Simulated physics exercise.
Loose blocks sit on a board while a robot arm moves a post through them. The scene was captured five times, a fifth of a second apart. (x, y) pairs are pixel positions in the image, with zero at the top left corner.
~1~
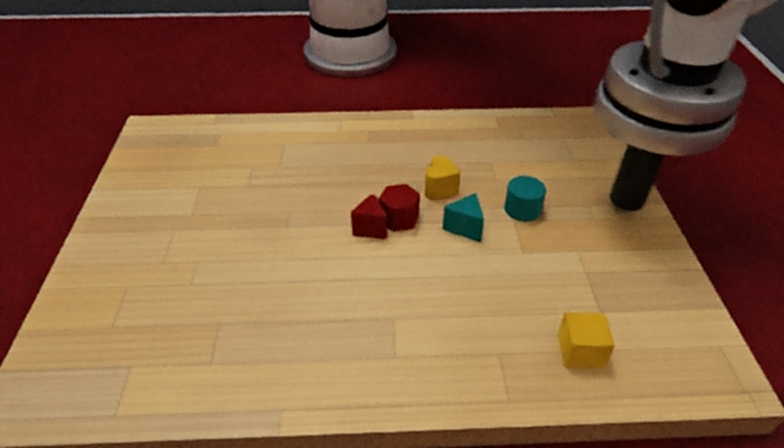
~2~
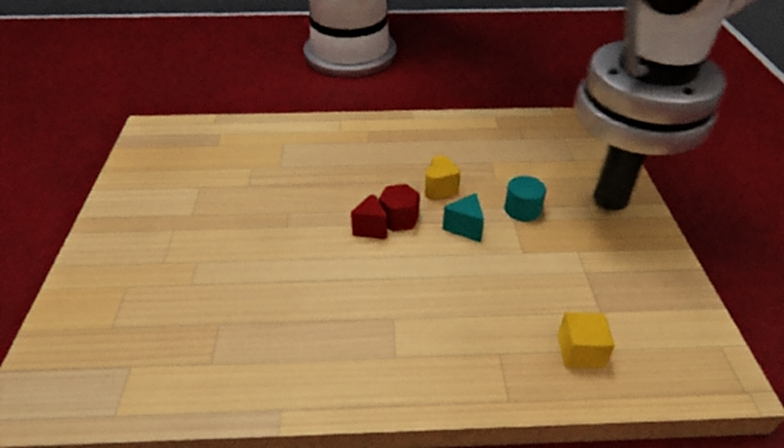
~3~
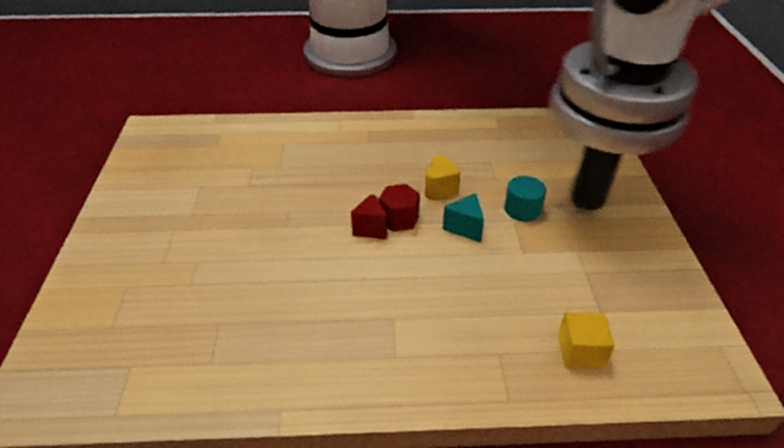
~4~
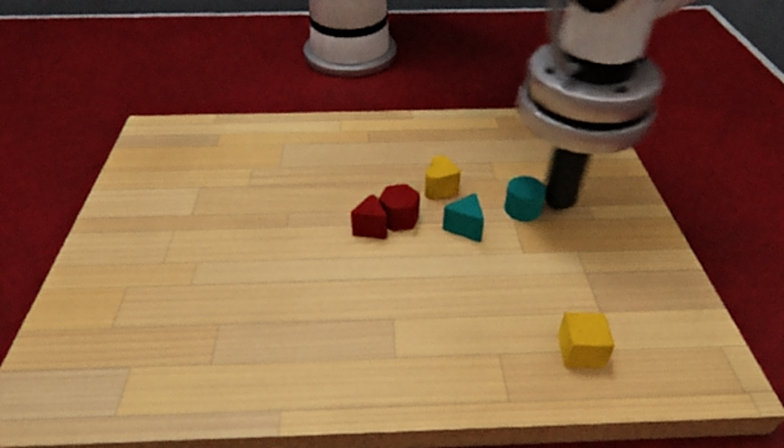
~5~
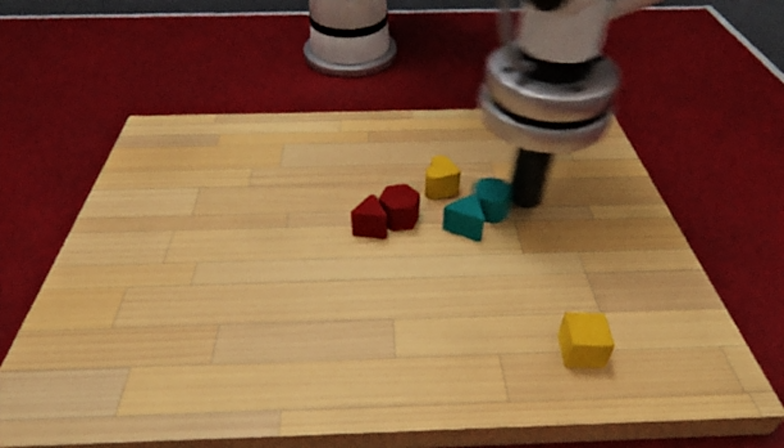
A robot arm moves left across the board and pushes the turquoise cylinder leftward.
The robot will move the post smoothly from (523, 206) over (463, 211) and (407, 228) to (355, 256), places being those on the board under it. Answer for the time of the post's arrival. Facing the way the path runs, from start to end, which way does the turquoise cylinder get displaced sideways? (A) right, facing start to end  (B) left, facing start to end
The answer is A.
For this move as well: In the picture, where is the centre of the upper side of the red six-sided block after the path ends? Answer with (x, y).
I'd place it at (336, 188), taking the centre of its top.
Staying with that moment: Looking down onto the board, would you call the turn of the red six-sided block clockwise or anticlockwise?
It spins anti-clockwise.
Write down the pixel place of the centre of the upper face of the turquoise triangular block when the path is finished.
The middle of its upper face will lie at (446, 217).
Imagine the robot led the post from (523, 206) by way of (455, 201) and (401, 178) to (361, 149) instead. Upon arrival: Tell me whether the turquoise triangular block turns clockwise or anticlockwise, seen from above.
It makes a counterclockwise turn.
On the path given first. One third of the way, post (463, 203); red triangular block (365, 208), turned 20° anticlockwise; red six-sided block (389, 196); turquoise triangular block (449, 212), turned 90° anticlockwise; turquoise cylinder (428, 191).
Two thirds of the way, post (407, 219); red triangular block (348, 214), turned 55° anticlockwise; red six-sided block (338, 189), turned 60° anticlockwise; turquoise triangular block (446, 217), turned 105° anticlockwise; turquoise cylinder (378, 189).
At the end, post (354, 247); red triangular block (339, 213), turned 55° anticlockwise; red six-sided block (336, 188), turned 70° anticlockwise; turquoise triangular block (446, 217), turned 105° anticlockwise; turquoise cylinder (374, 190).
